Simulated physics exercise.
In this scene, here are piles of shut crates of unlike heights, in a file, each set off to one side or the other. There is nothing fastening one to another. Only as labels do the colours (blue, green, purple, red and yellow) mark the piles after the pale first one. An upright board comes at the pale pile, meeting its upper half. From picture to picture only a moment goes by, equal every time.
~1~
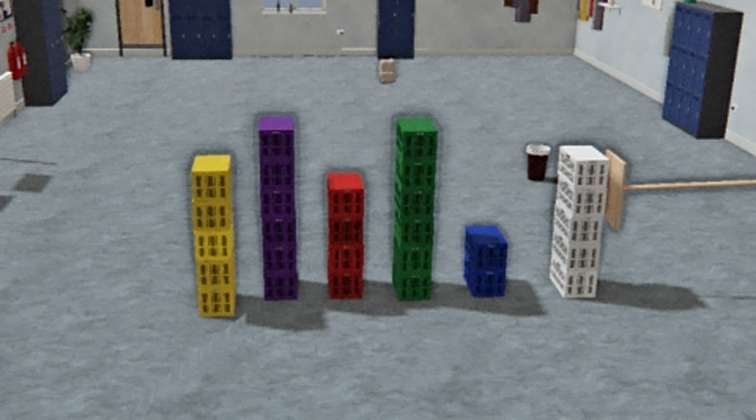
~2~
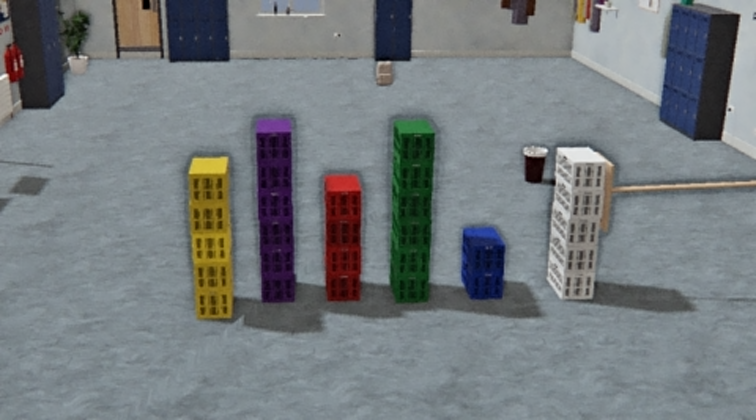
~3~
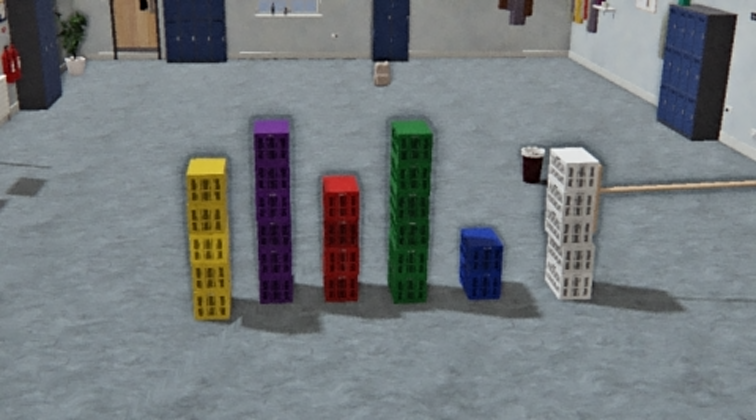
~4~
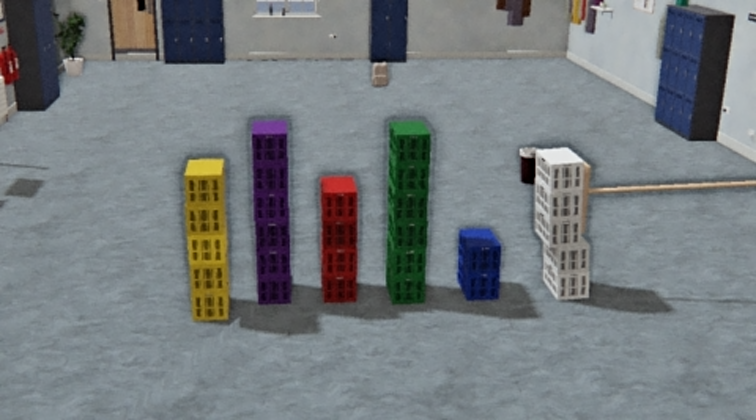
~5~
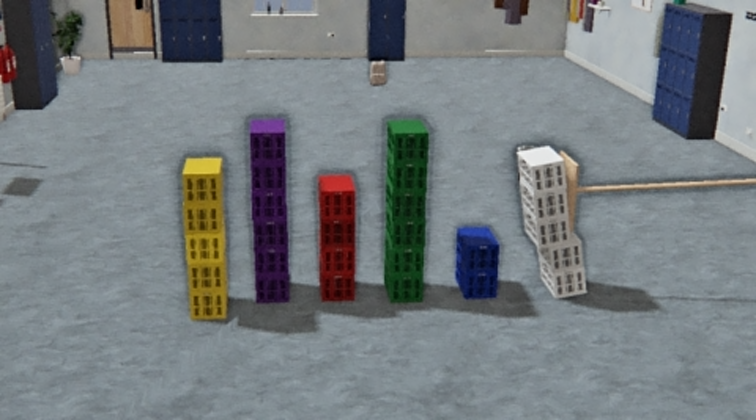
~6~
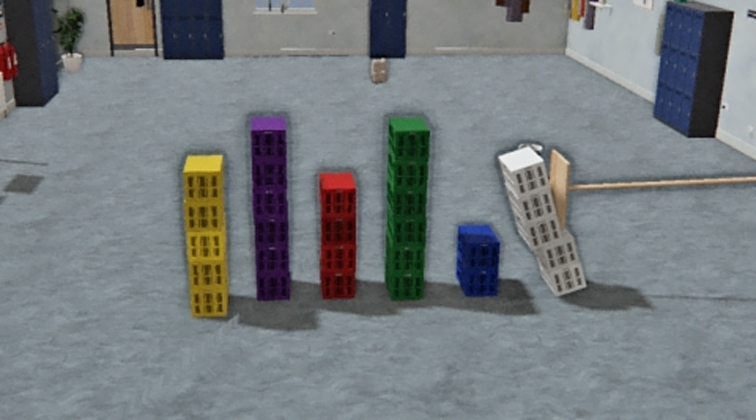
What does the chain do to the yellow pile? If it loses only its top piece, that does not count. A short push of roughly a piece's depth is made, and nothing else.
The result for that pile: Spared.
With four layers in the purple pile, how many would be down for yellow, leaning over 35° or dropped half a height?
Tally by colour - yellow 0.
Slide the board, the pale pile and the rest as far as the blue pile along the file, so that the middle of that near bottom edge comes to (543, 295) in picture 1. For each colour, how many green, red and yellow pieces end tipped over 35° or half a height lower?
By my count it's green 0, red 0, yellow 0.
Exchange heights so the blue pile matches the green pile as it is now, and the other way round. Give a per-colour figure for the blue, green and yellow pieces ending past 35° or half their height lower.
Pieces down at the end - blue: 6, green: 0, yellow: 5.
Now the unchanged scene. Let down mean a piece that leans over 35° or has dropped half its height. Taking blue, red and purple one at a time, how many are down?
Per-colour tally: Blue = 0; red = 0; purple = 0.
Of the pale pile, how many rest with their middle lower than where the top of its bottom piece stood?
Altogether it is 2.
Just after the last frame, 1 of the pale pile down; none of the 5 yellow crates down (0 of 23 in all colours); top yellow crate unmoved.
A moment on, 5 of the pale pile down; none of the 5 yellow crates down (0 of 23 in all colours); top yellow crate unmoved.
When it is over, 5 of the pale pile down; none of the 5 yellow crates down (0 of 23 in all colours); top yellow crate unmoved; top blue crate tilted barely. In pixels of the last frame, middles, top yellow crate near (204, 178), top blue crate near (459, 247).
